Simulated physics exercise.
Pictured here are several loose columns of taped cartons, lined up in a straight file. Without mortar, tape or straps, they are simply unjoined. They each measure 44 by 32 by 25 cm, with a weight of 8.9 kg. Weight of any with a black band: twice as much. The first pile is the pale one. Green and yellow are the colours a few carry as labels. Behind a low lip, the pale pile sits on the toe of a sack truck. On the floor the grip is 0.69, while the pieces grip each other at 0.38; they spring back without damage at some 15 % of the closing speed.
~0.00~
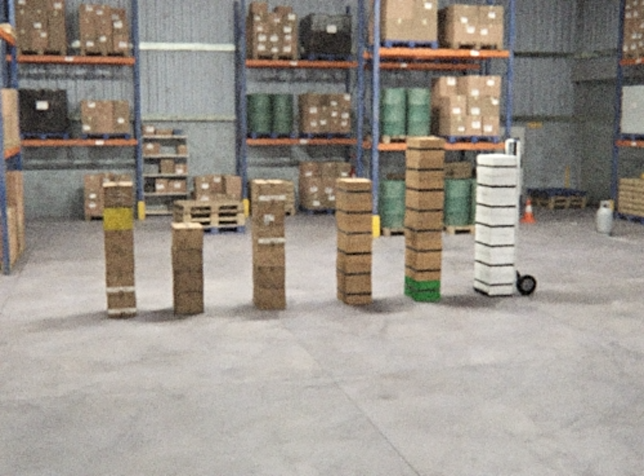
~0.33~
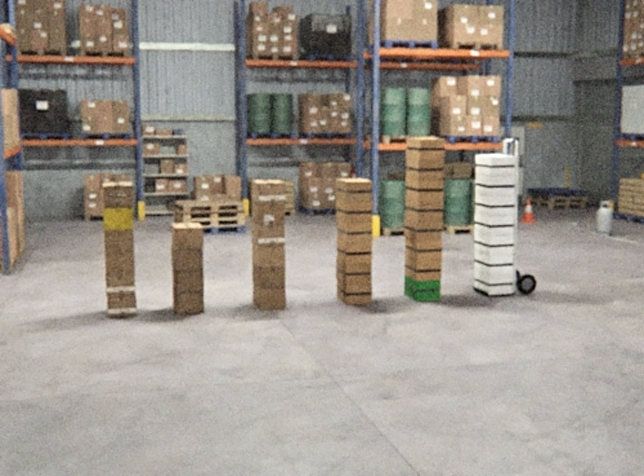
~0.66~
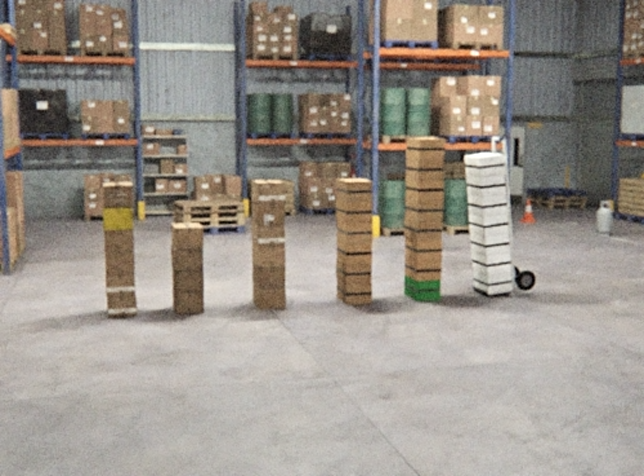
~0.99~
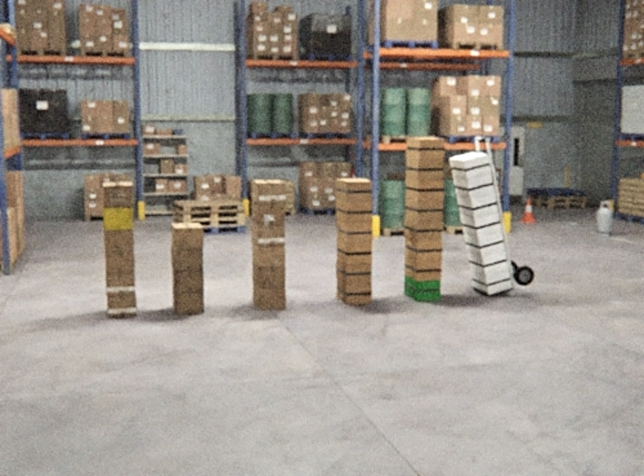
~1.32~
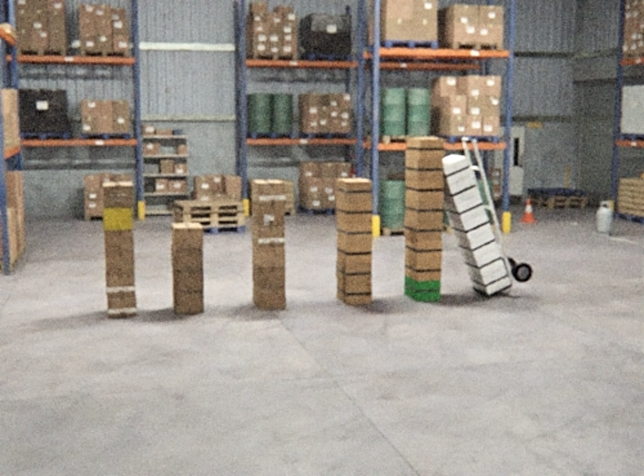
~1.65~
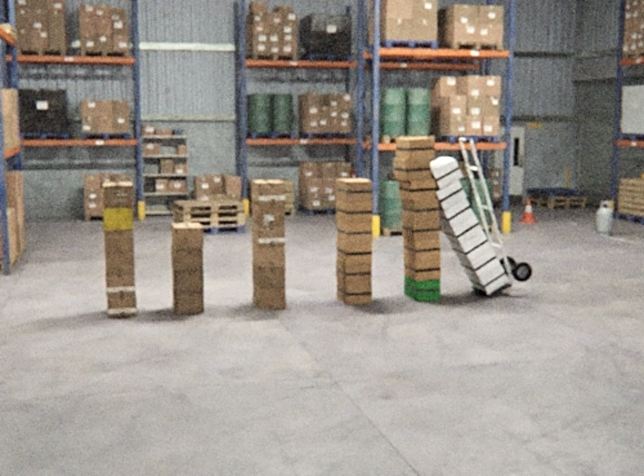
White stack of cartons on a hand truck tilting left toward a row of brown carton columns, leaning against the nearest one.
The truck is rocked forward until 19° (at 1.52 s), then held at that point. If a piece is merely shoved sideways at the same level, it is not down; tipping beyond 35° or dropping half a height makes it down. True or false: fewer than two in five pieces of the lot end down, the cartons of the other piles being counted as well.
False.
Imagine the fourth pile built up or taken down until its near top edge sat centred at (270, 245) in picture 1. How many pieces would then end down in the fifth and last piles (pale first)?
You'd get fifth 3 and last 5.
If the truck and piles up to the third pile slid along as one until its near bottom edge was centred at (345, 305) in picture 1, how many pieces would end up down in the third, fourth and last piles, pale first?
Counts down - third: 6; fourth: 6; last: 6.
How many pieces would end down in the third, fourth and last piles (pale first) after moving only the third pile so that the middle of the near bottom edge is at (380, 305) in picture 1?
Then, pile by pile: Third 5, fourth 5, last 6.
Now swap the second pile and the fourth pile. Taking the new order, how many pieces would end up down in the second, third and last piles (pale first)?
After the swap, the second pile would have 5 down, the third 6 and the last 5.
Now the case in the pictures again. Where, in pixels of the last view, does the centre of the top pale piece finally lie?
Around (359, 253).
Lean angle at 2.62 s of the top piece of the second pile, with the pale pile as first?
It tilts close to 10 degrees.
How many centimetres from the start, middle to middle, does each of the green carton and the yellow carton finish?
For green it's roughly 20 cm, and for yellow it's roughly 220 cm.
By 2.62 s, 7 of the pale pile down; 8 of the 30 other cartons down; green carton tilted 36°.
By 3.50 s, 7 of the pale pile down; 20 of the 30 other cartons down; green carton tilted 50°; yellow carton moved 7 cm.
When it is over (6.3 s), 7 of the pale pile down; 29 of the 30 other cartons down; yellow carton on its side; green carton tilted 50°. That is 97 per cent. In pixels of the last frame, middles, green carton near (411, 281).
